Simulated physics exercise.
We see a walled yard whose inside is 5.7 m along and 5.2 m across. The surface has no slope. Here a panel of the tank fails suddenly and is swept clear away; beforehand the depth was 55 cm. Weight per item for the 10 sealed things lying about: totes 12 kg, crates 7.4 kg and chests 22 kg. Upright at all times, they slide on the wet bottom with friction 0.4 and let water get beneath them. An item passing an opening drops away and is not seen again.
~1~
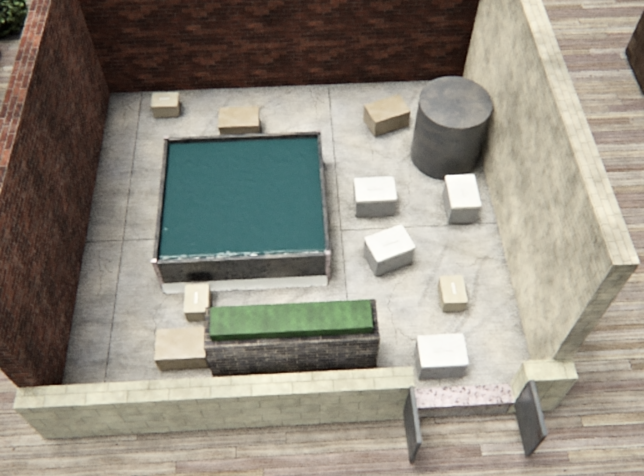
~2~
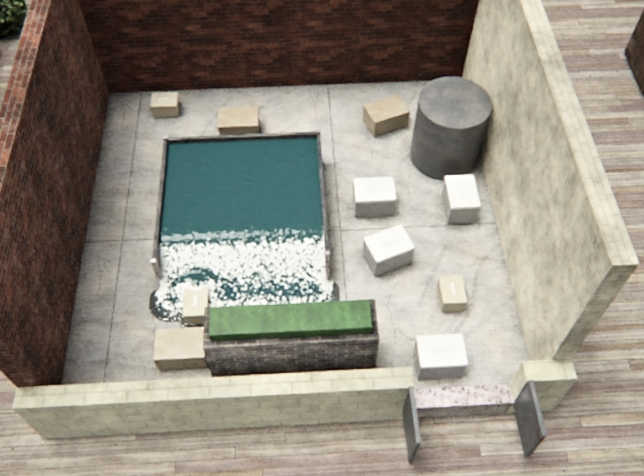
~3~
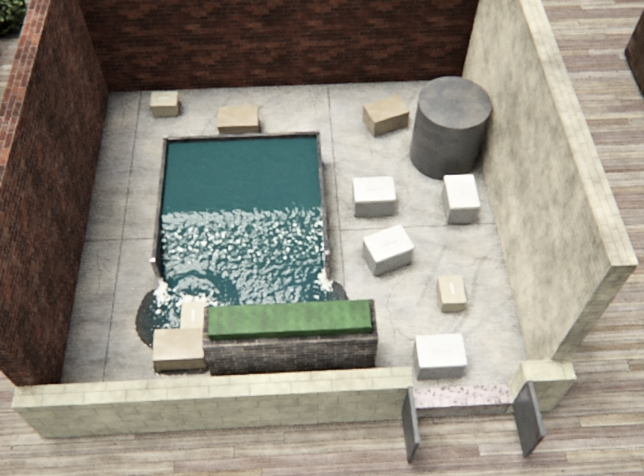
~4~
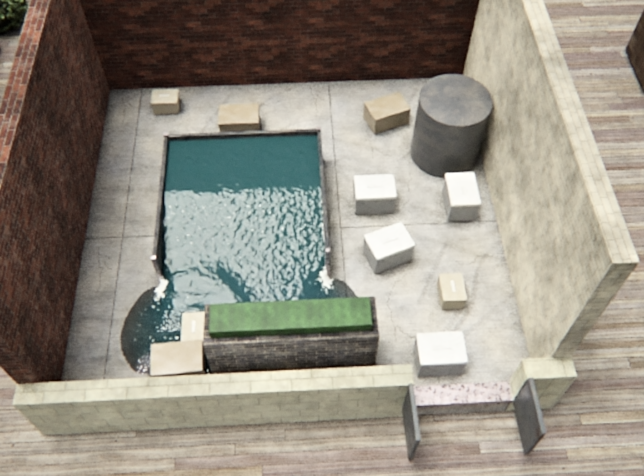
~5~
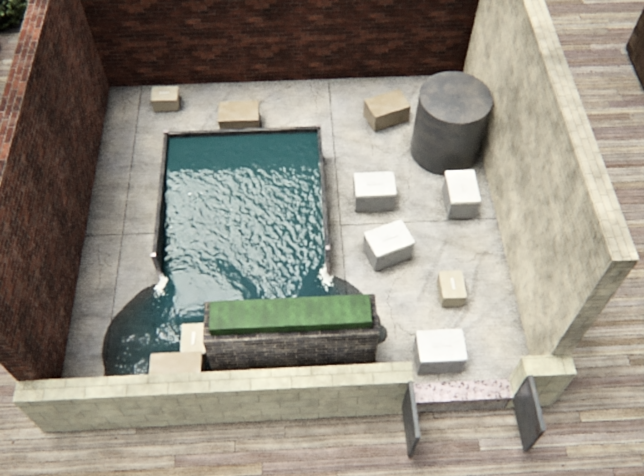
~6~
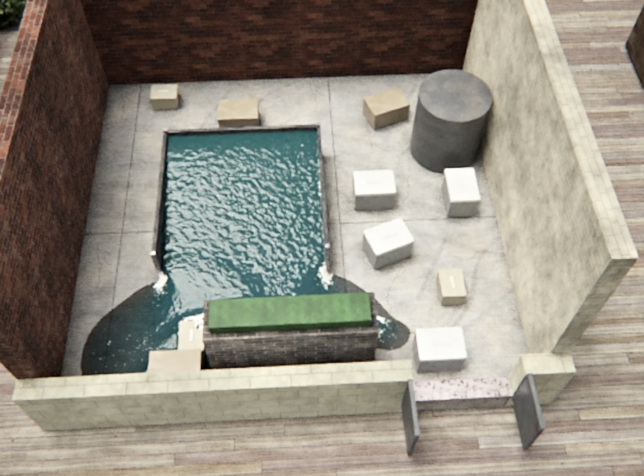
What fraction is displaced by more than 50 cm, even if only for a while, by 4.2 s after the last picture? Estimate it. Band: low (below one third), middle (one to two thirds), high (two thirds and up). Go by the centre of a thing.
Middle.
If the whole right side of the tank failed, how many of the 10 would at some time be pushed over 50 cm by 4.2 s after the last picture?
Count: 6.
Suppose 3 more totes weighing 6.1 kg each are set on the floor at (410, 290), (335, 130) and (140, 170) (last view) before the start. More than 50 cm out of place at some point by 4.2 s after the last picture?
In that order: More, short of it, more.
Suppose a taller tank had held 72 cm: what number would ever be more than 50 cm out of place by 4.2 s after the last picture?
That would make 5 of them.
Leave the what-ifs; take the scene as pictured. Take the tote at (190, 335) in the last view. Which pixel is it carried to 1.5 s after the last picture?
Somewhere near (76, 315) in the last view.
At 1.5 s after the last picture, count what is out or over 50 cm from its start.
Tally: 2.
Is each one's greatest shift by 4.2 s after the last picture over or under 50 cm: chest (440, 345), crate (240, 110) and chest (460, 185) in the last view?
One by one: Above the line; below the line; above the line.
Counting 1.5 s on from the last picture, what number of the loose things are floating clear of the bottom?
At that time, 3.
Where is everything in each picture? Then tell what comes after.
The first frame shows a tote at (196, 298) rests on the ground; a crate at (180, 343) rests on the ground; 4.3 m2 under water; 0 of 10 have shifted.
The second frame shows a tote at (195, 302) rests on the ground, 5 cm from its start; a crate at (180, 343) rests on the ground; water covers 5.3 m2; 1 of 10 have shifted.
The third frame shows a tote at (193, 316) rests on the ground, 26 cm from its start; a crate at (179, 344) rests on the ground; 6.4 m2 under water; 1 of 10 have shifted.
The fourth frame shows a tote at (194, 327) rests on the ground, 46 cm from its start; a crate at (177, 357) rests on the ground, 23 cm from its start; water covers 7.1 m2; 2 of 10 have shifted.
The fifth frame shows a tote at (194, 338) rests on the ground, 65 cm from its start; a crate at (175, 368), on the bottom, 40 cm from its start; water covers 7.8 m2; 2 of 10 have shifted.
The sixth frame shows a tote at (191, 336) rests on the ground, 65 cm from its start; a crate at (174, 366) rests on the ground, 40 cm from its start; water covers 8.3 m2; 2 of 10 have shifted.
Then, 0.4 s after the last picture 1 of 10 are over 50 cm from their spots; 2 afloat.
Then, 1.5 s after the last picture 2 of 10 are over 50 cm from their spots; 3 afloat.
Then, 2.8 s after the last picture 3 of 10 are over 50 cm from their spots; 2 afloat.
Then, 4.2 s after the last picture 5 of 10 are over 50 cm from their spots, and 5 have been at some point; 2 afloat.
